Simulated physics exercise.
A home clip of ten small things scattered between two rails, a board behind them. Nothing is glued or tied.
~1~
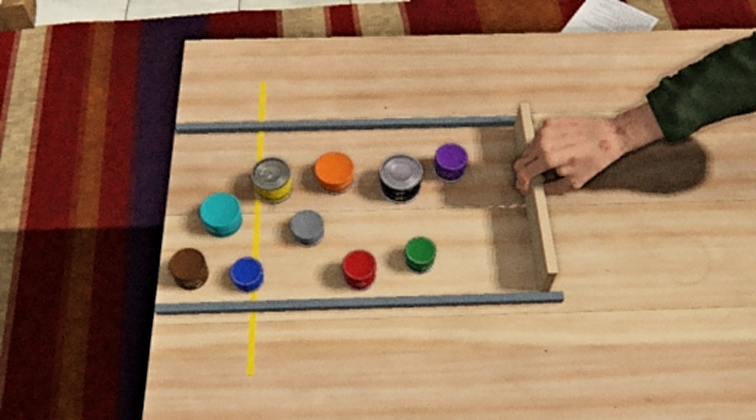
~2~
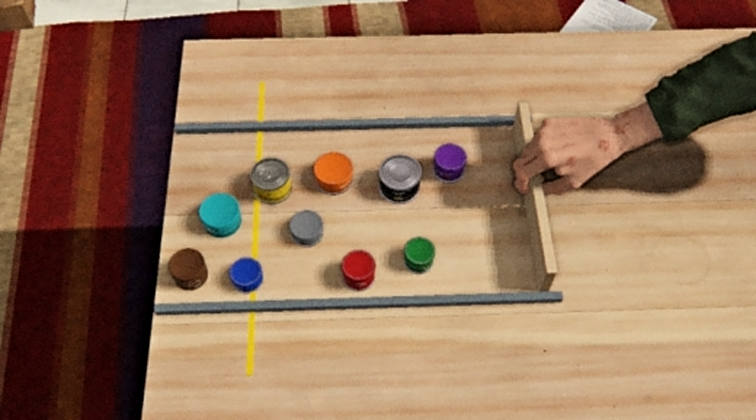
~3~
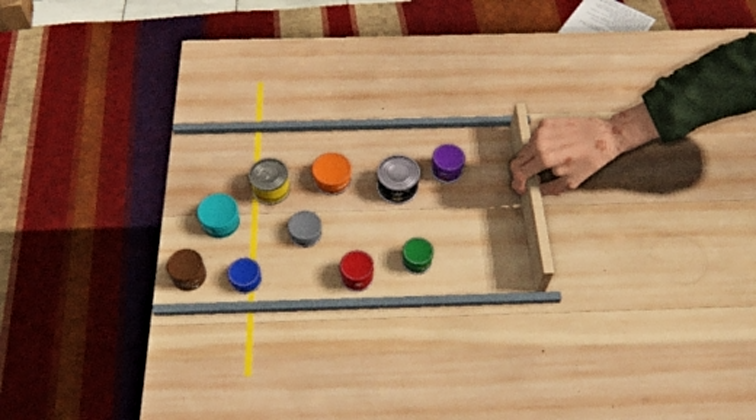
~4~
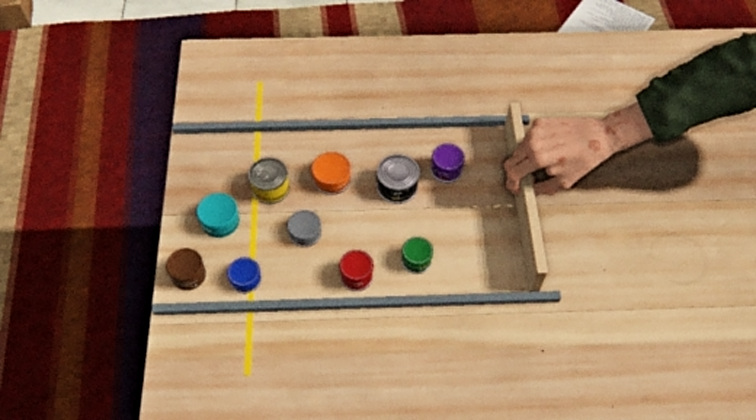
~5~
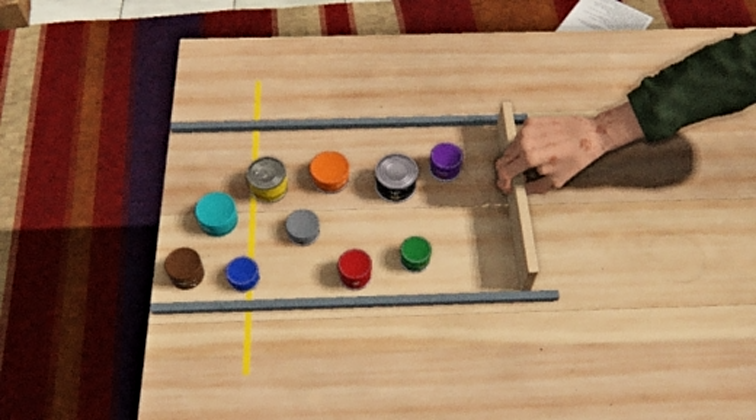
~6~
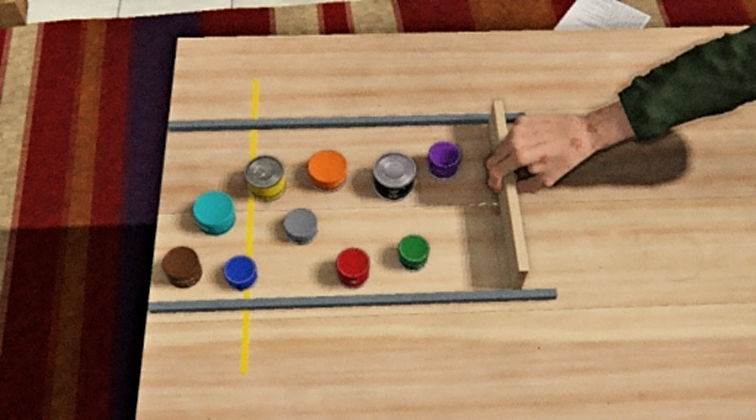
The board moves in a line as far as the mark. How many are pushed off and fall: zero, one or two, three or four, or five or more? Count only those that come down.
In the end the number that fall off is zero.
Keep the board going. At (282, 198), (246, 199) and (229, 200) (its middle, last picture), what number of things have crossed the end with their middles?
The counts: 0, 0 and 1.
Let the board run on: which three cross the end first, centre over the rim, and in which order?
They are the brown tub, the yellow tin, the turquoise tub.
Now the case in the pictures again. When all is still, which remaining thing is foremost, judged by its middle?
The brown tub ends nearest.
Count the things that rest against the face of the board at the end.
5 of them.
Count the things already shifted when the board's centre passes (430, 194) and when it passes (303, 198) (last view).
First 2, then 8.
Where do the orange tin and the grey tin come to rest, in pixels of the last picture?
The orange tin stops around (204, 164); the grey tin around (233, 227).
A little later, none off yet; brown tub at rest near (183, 268); turquoise tub at rest near (215, 214); blue tin at rest near (241, 273).
When it is over, the number that fall off is zero.
